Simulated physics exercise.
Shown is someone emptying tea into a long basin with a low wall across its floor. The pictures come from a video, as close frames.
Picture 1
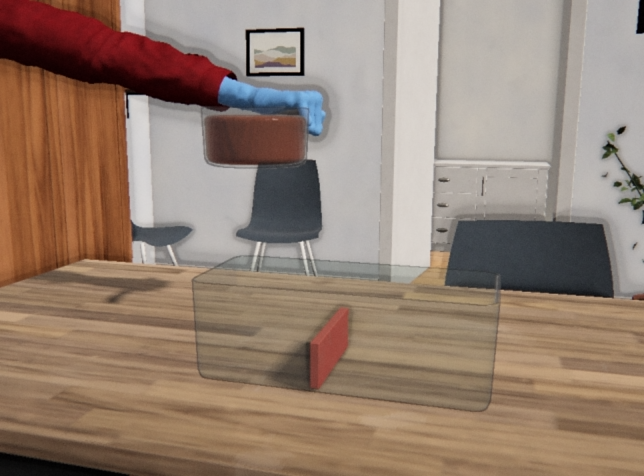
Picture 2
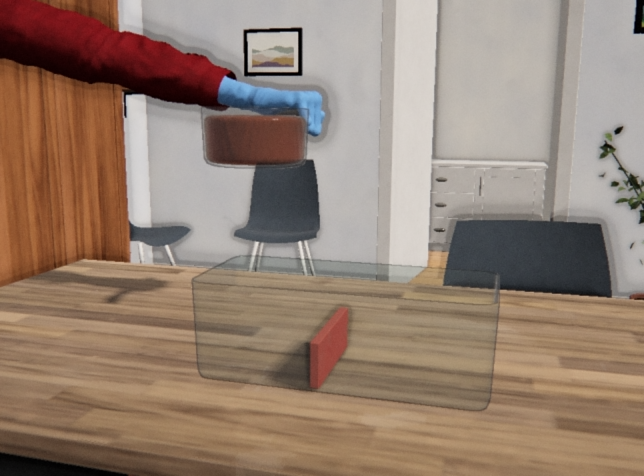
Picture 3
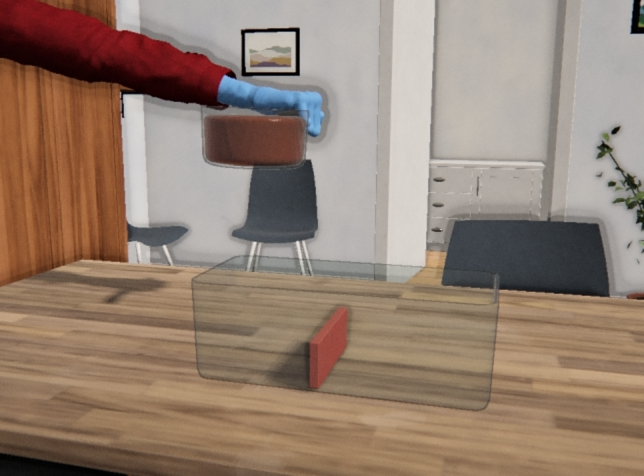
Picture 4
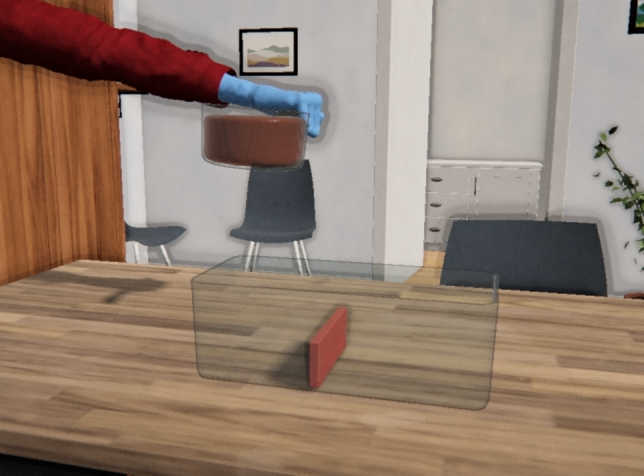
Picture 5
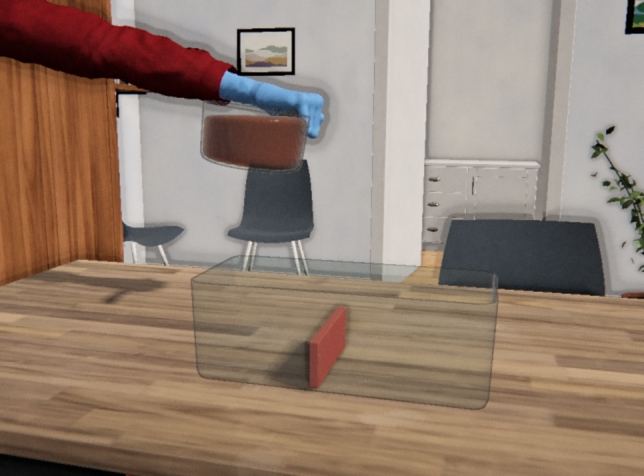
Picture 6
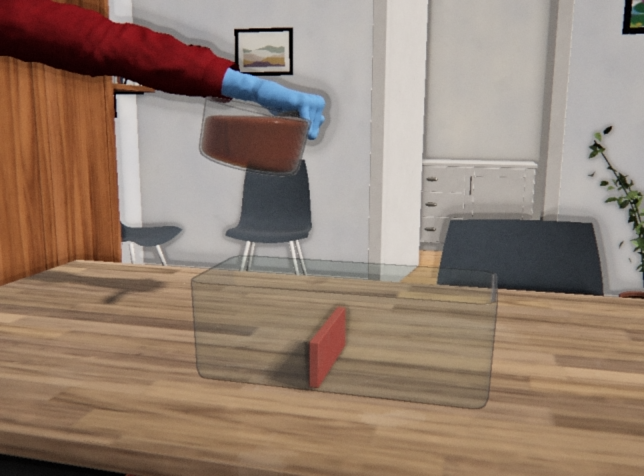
A gloved hand slowly tilts a clear container of brown tea above a long glass basin.
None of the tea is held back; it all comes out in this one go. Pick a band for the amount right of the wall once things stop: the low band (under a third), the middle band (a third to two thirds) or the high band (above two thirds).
The high band.
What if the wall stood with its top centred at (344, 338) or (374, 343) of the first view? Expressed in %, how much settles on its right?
70 per cent first, then 40 per cent.
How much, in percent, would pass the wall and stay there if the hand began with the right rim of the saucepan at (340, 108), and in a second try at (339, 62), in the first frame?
You'd see around 95 per cent, and then around 95 per cent.
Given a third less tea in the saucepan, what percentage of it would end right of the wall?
About 70 parts in a hundred, give or take.
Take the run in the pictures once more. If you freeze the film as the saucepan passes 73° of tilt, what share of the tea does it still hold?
Remaining fraction: Approx. 45 %.
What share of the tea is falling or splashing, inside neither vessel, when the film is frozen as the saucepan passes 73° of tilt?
Roughly 40 per cent.
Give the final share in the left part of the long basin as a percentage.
Around 20 %.
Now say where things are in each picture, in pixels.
The first frame shows tilt 0°; pouring edge (306, 110); surface from (211, 117) to (305, 117); the long basin's rim runs from (215, 269) to (499, 290); the wall's top is at (331, 325).
The second frame shows tilt 1°; pouring edge (306, 111); surface from (211, 117) to (305, 118).
The third frame shows tilt 2°; pouring edge (306, 113); surface from (211, 117) to (306, 119).
The fourth frame shows tilt 5°; pouring edge (306, 115); surface from (211, 118) to (306, 120).
The fifth frame shows tilt 8°; pouring edge (307, 119); surface from (212, 117) to (307, 120).
The sixth frame shows tilt 13°; pouring edge (308, 124); surface from (211, 118) to (308, 121).
A moment on, the saucepan is tipped part way and 45 per cent is still to pour, 1 is left of the wall and 16 right of it.
Next, the saucepan is tipped right over and 4 per cent is still to pour, 8 is left of the wall and 78 right of it.
Then the saucepan is tipped right over and 0 per cent is still to pour, 20 is left of the wall and 79 right of it.
Later the saucepan is tipped right over and 0 per cent is still to pour, 19 is left of the wall and 80 right of it.
In the end 19 per cent lies left of the wall, 80 right of it and 1 outside.
